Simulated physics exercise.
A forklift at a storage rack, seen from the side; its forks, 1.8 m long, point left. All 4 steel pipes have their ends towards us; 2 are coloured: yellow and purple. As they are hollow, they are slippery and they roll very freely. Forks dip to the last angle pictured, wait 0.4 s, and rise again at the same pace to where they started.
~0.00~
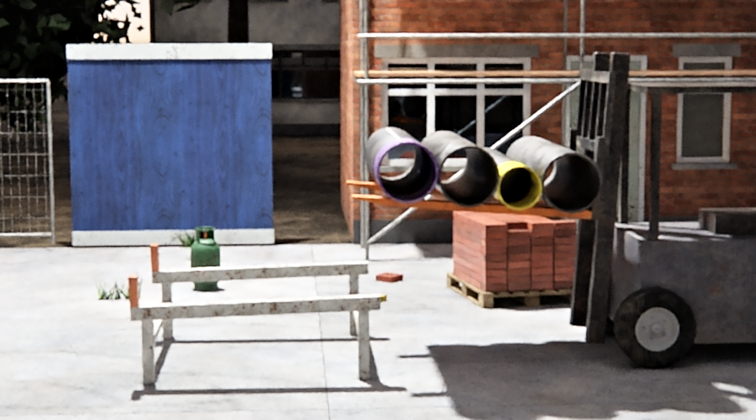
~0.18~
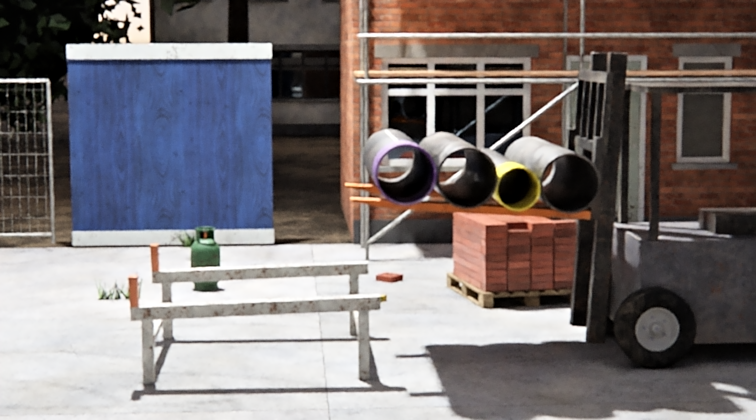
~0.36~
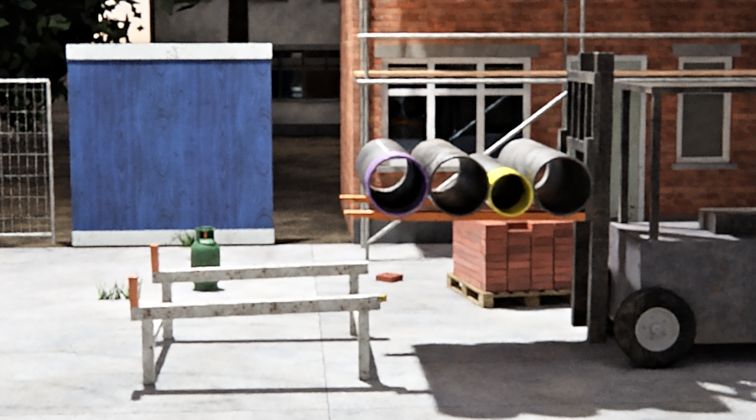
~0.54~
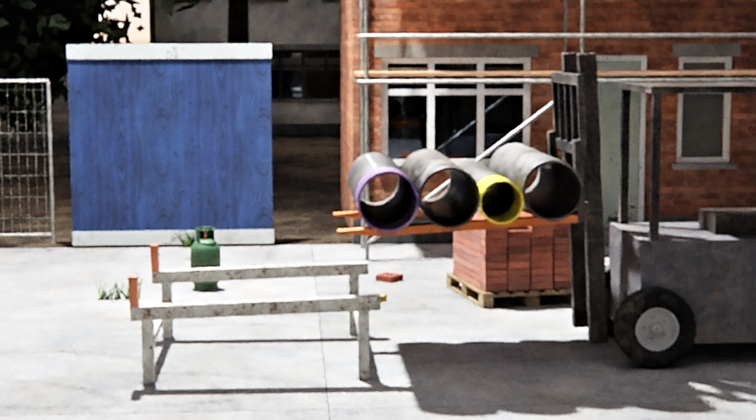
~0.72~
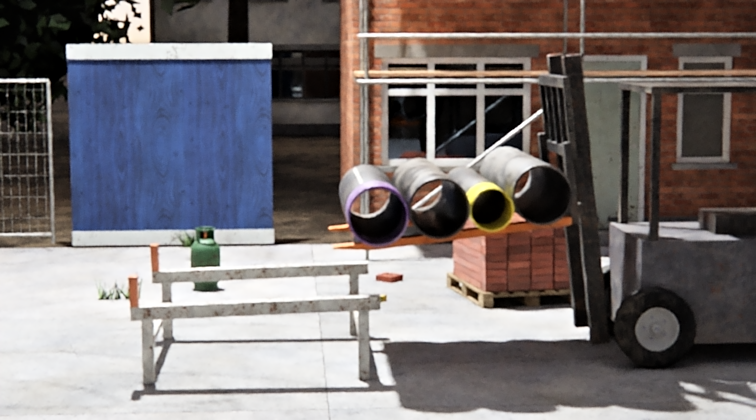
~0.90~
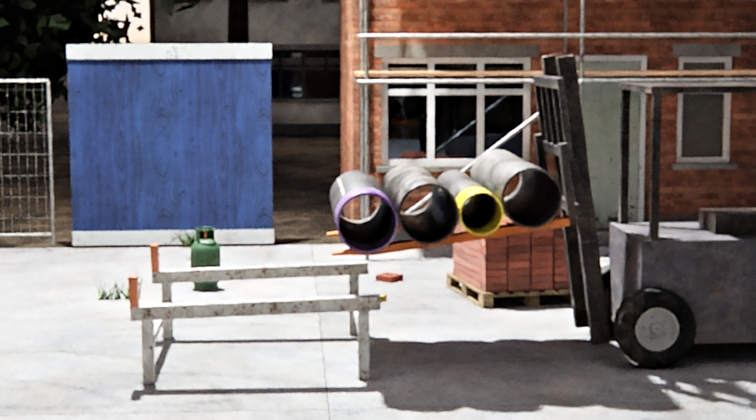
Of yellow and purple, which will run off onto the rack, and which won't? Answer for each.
Yellow pipe will, purple will.
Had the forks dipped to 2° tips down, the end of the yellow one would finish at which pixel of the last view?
Near pixel (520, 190).
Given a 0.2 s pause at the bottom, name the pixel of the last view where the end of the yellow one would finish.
I'd put it somewhere near (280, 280).
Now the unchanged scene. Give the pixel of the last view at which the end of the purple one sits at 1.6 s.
Around pixel (302, 239).
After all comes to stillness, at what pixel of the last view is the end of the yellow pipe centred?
Roughly (283, 279).
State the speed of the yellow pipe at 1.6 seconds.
It's travelling at about 0.9 m/s.
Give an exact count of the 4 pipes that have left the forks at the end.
Total: 4.
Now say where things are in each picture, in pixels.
In the first frame, yellow (520, 188), purple (408, 173); forks 4° tips up; 4 of the 4 lie directly on the forks.
In the second frame, yellow (519, 189), purple (406, 175); forks 4° tips up.
In the third frame, yellow (512, 195), purple (398, 186); forks 1° tips up.
In the fourth frame, yellow (502, 203), purple (388, 202); forks 3° tips down.
In the fifth frame, yellow (492, 210), purple (378, 216); forks 7° tips down.
In the sixth frame, yellow (482, 214), purple (367, 223); forks 8° tips down.
By 1.6 s, yellow is on the forks, 60 cm from the tips, rolling left; purple is in the air, 125 cm from the rack's far end, rolling left; 1 off the forks so far.
By 2.4 s, yellow is in the air, 150 cm from the rack's far end, rolling left; purple is on the rack, 45 cm from the rack's far end, rolling left; 3 off the forks so far.
Finally (7.3 s), yellow is on the rack, 110 cm from the rack's far end; purple is on the rack, 30 cm from the rack's far end; 4 off the forks so far.
